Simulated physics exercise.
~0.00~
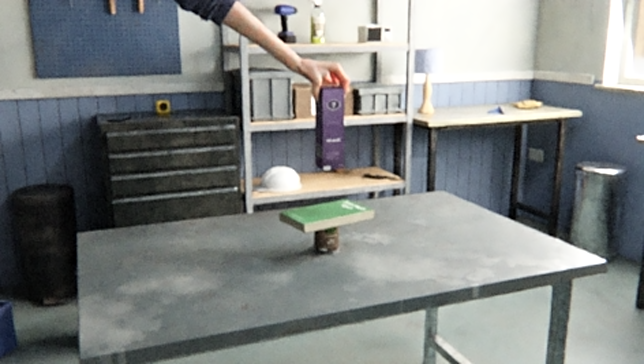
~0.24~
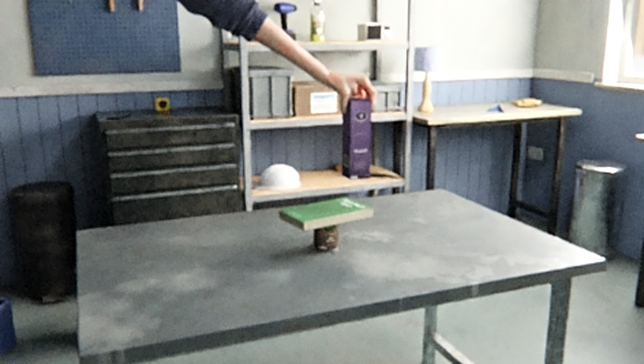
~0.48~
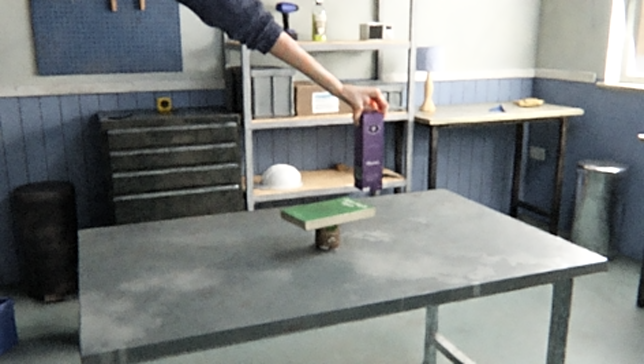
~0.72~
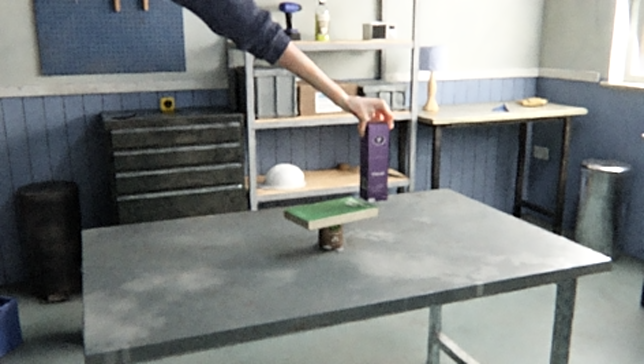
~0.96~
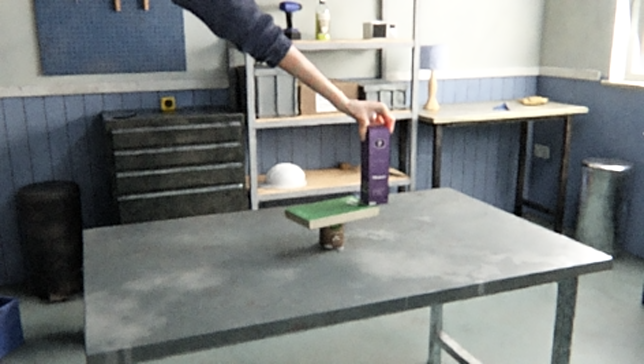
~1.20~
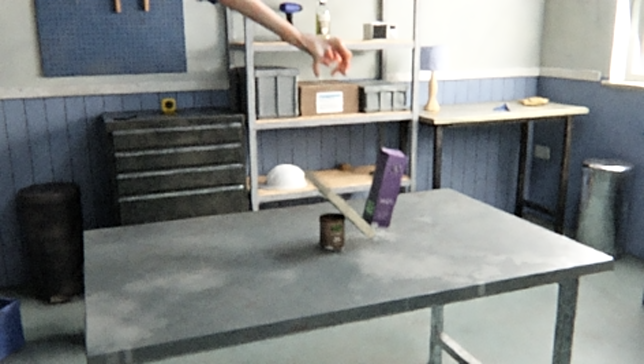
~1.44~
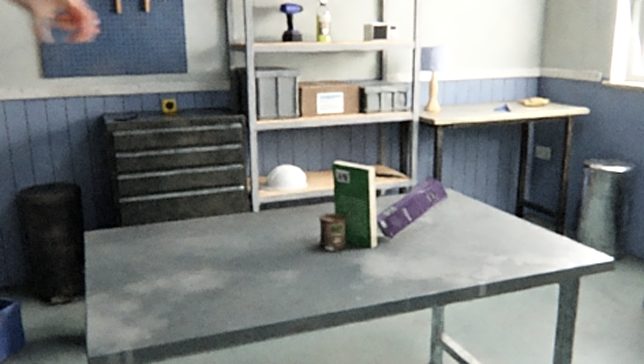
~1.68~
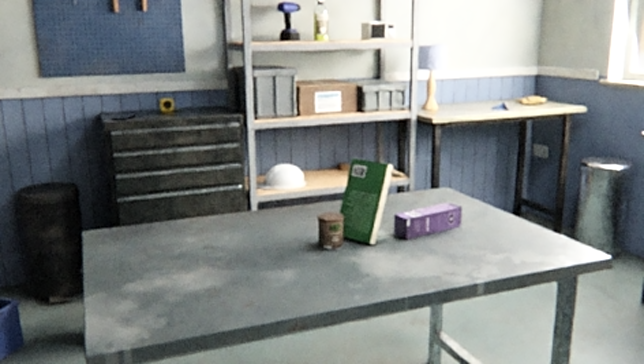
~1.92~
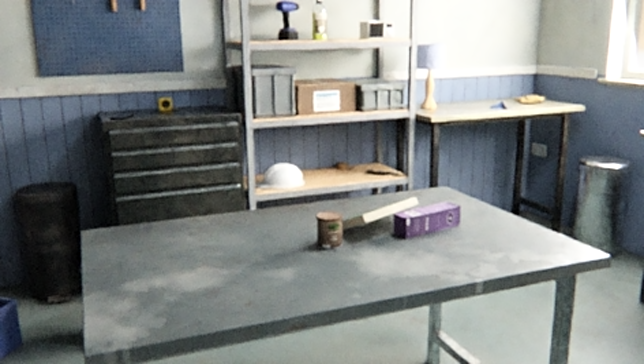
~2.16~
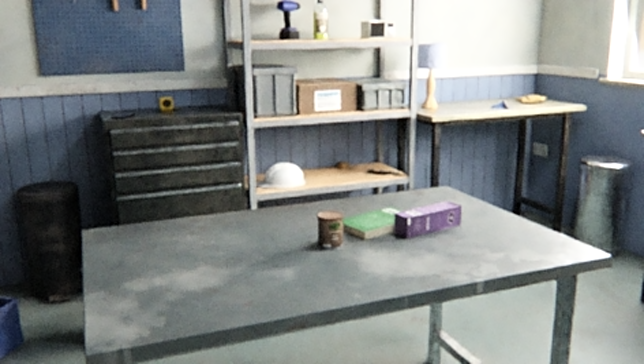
Purple carton set by a hand on the edge of a green book balanced on a brown tin, both toppling onto the table.
